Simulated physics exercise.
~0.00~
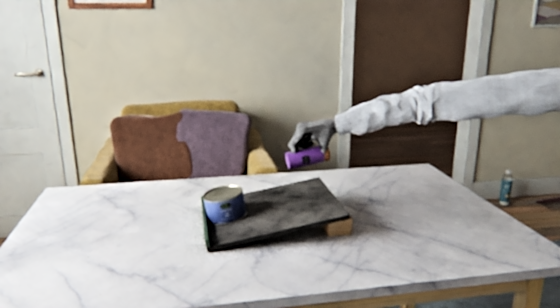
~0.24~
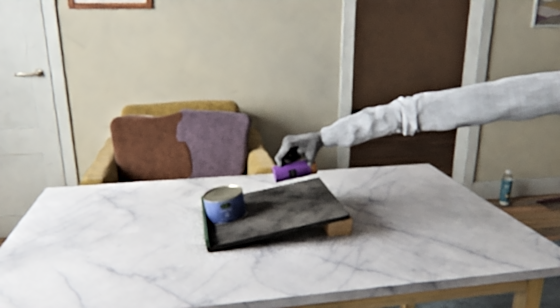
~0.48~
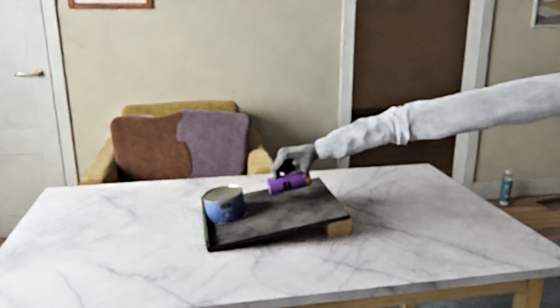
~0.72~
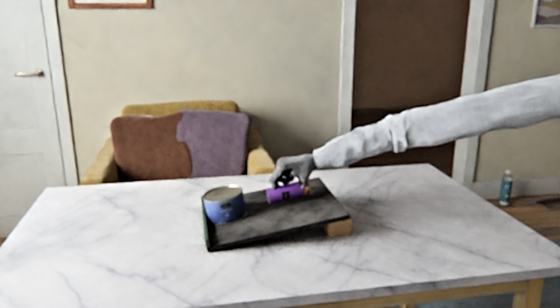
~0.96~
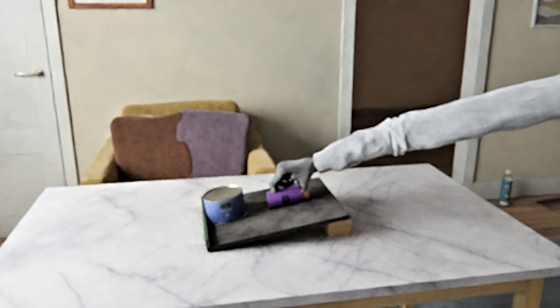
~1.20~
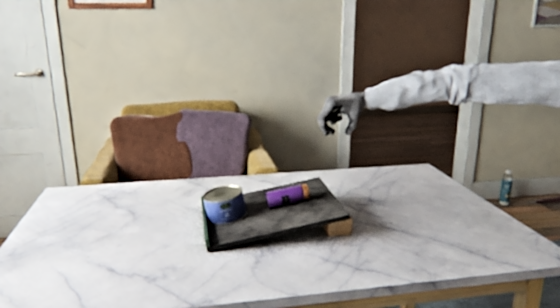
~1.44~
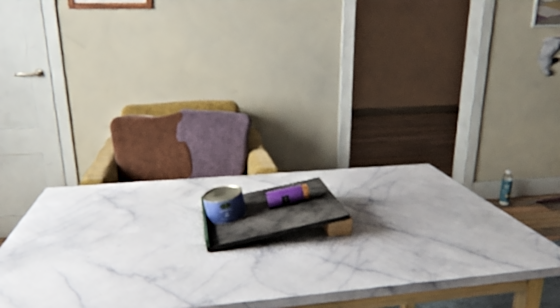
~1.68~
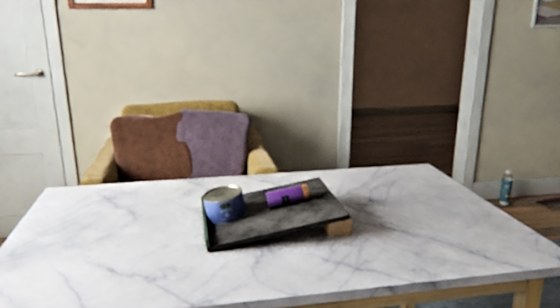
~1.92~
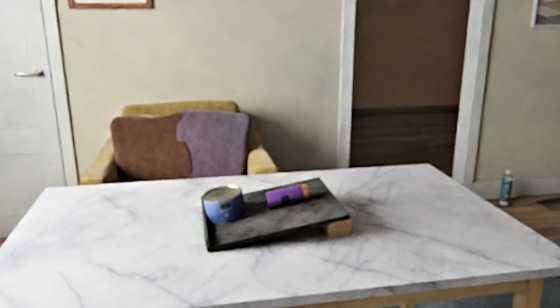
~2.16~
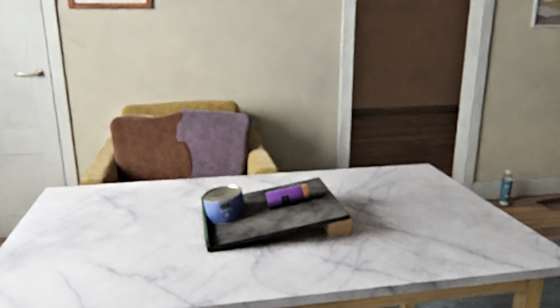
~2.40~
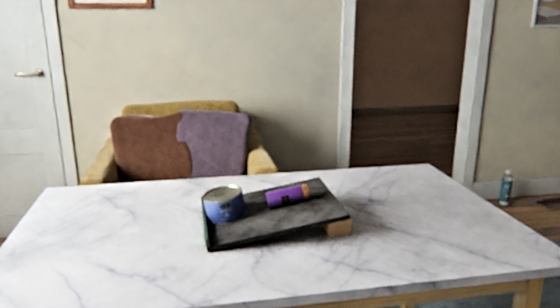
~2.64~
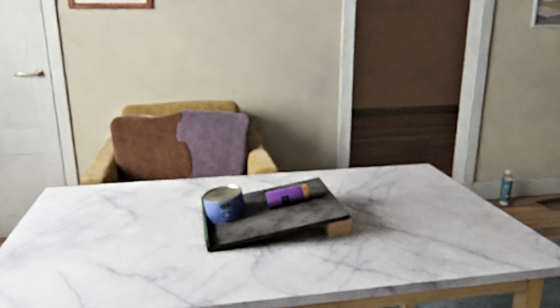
In a room with beige walls, a fixed view looks across a white marble-patterned table toward a mustard armchair with brown and purple cushions, a white door at left and a brown doorway at right. A dark, slightly tilted board sits on the table with a blue tub at its left end. A gray hand in a pale sleeve reaches in from the right, holding a purple shaker on its side. It lowers the shaker leftward onto the board, lets go and withdraws to the right. The shaker stays lying beside the tub, and nothing moves afterward.
